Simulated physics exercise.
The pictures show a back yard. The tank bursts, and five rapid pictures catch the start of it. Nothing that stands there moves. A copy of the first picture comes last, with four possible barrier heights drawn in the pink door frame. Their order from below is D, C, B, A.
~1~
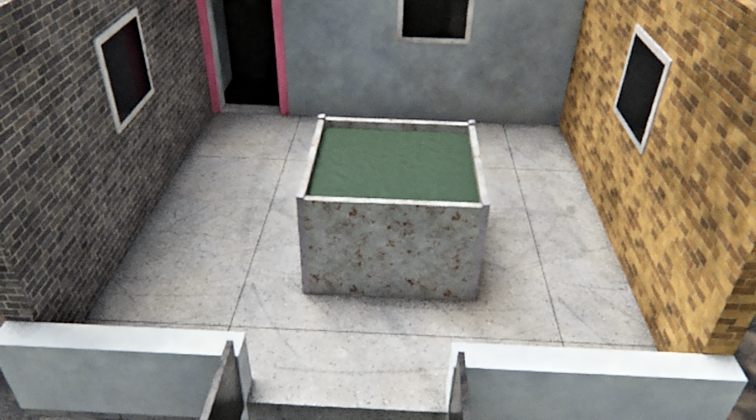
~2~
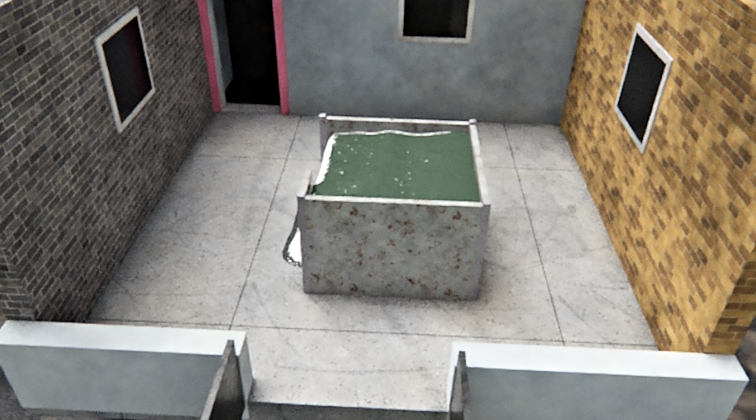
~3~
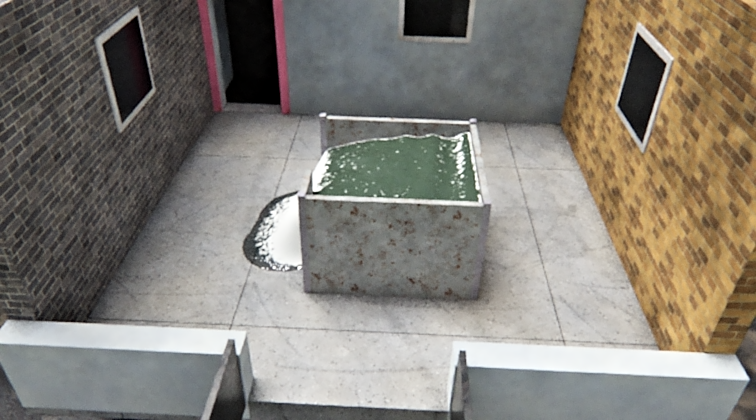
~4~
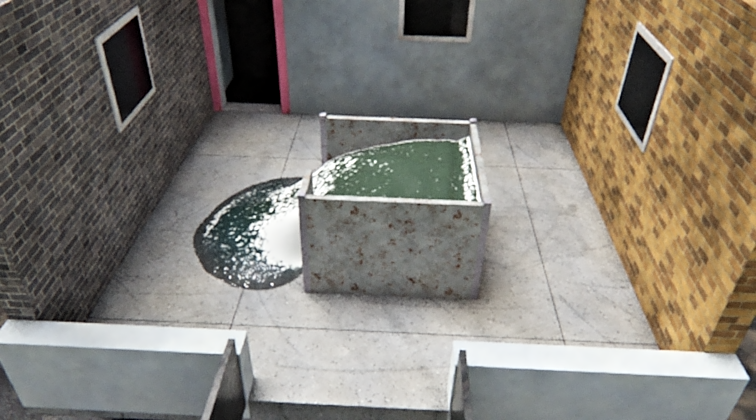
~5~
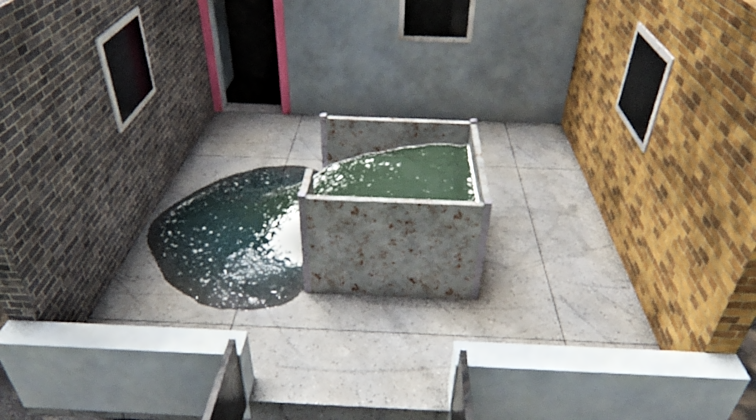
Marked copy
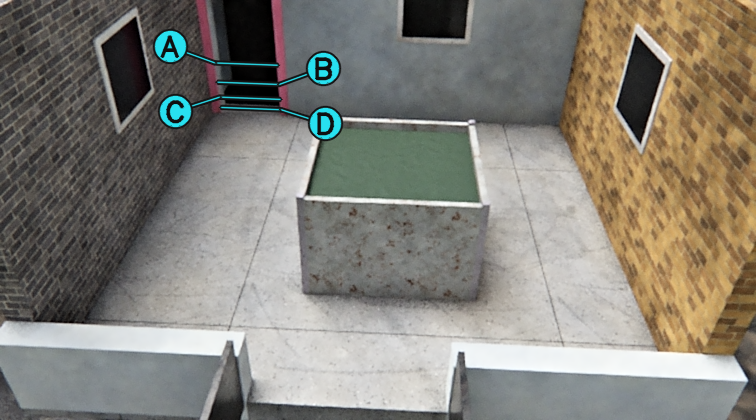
Green water pours from the left side of a raised tank and spreads across the yard.
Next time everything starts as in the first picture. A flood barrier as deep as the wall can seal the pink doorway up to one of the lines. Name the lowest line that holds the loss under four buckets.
Use height B.
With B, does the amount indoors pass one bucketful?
Yes.
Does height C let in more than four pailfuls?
Yes, that goes wrong.
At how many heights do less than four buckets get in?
Two of them.
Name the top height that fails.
That would be C.
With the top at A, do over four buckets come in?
No.
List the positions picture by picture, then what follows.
Water in the tank at rest, its middle at (394, 164); foot of the pink doorway at (251, 113); open gate at (348, 333).
Water covers 1 % of the ground and shows as far out as (301, 259).
Water covers 4 % of the ground and shows as far out as (252, 250).
Water covers 9 % of the ground and shows as far out as (202, 234).
Water covers 15 % of the ground and shows as far out as (157, 225).
On the marked copy, A at (246, 64); B at (248, 83); C at (250, 98); D at (251, 108); from the bottom up D, C, B, A.
For height A, nothing gets over.
For height B, a bucket or two gets in.
For height C, some 15 bucketfuls get in.
For height D, dozens of bucketfuls pour in.
